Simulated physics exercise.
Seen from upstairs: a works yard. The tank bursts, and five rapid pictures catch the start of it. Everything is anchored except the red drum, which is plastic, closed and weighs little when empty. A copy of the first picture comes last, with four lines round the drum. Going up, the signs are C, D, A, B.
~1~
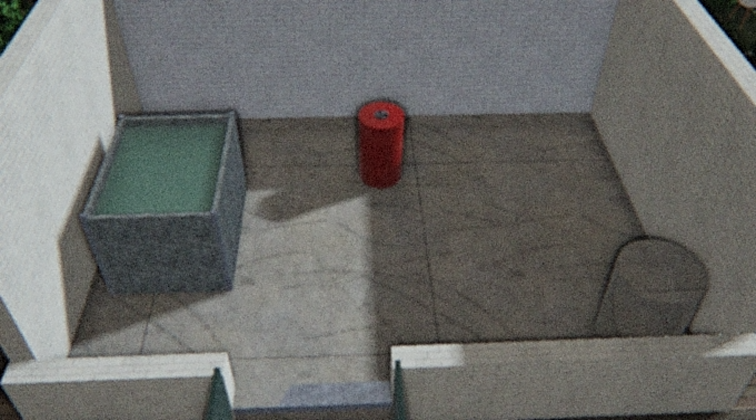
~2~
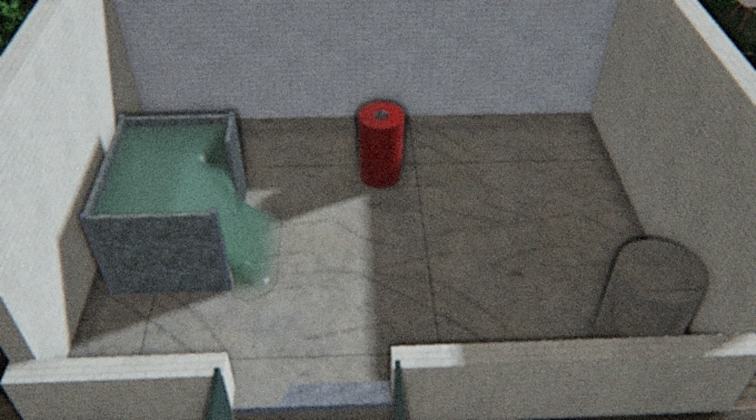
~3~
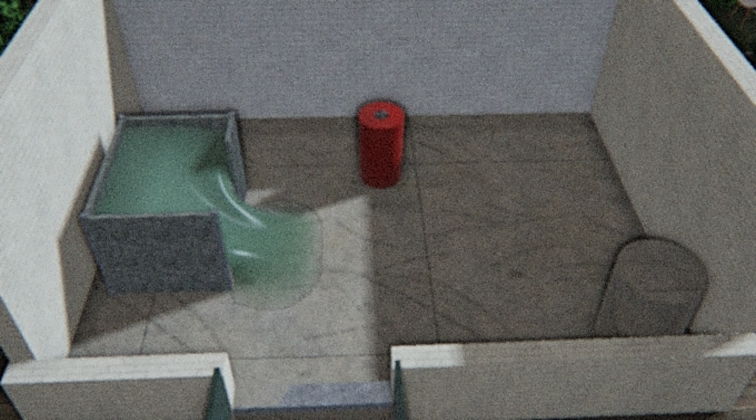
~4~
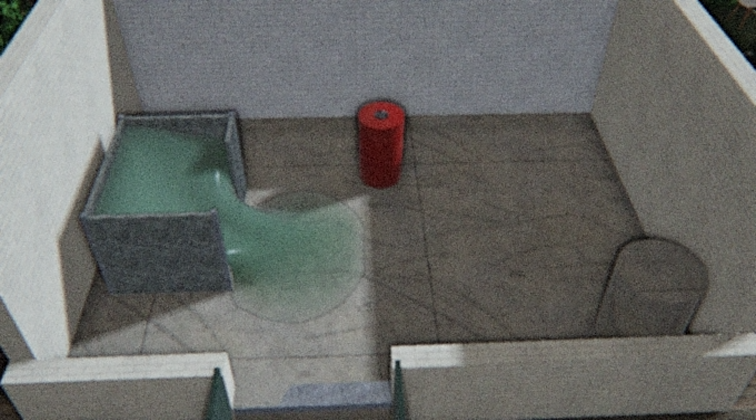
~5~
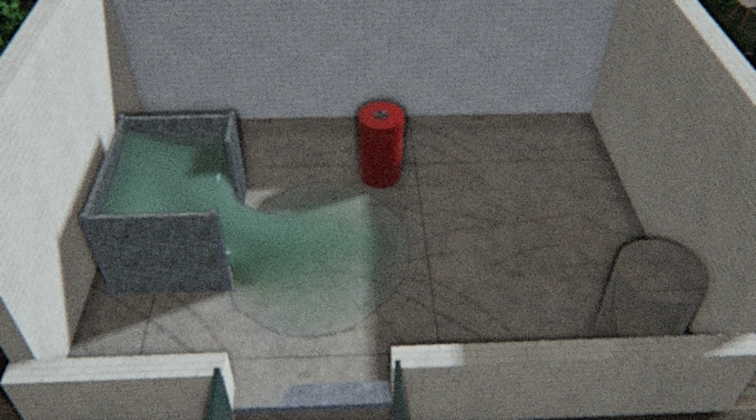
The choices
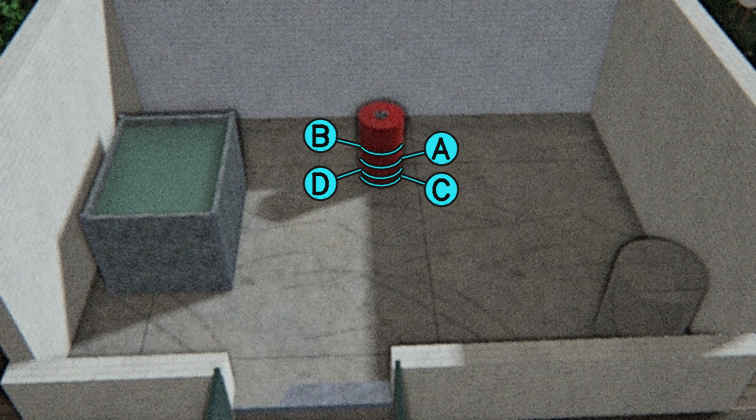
The footage shows a walled yard with a tank of green liquid, a red drum and an open gate; the tank's right side opens and liquid pours out, spreading rightward across the ground while the drum stays still.
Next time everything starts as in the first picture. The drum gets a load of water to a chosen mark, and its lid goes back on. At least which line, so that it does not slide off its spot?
Use mark D.
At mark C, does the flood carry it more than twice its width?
No, less.
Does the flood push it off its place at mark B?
No, not at all.
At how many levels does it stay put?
Three of them.
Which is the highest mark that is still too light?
Here it is mark C.
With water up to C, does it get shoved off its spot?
Yes, that goes wrong.
In cyan, A at (382, 167); B at (382, 154); C at (381, 185); D at (381, 178); from the bottom up C, D, A, B.
If A is chosen, it does not move.
If B is chosen, it does not move.
If C is chosen, it is pushed about half its own width away.
If D is chosen, it does not move.
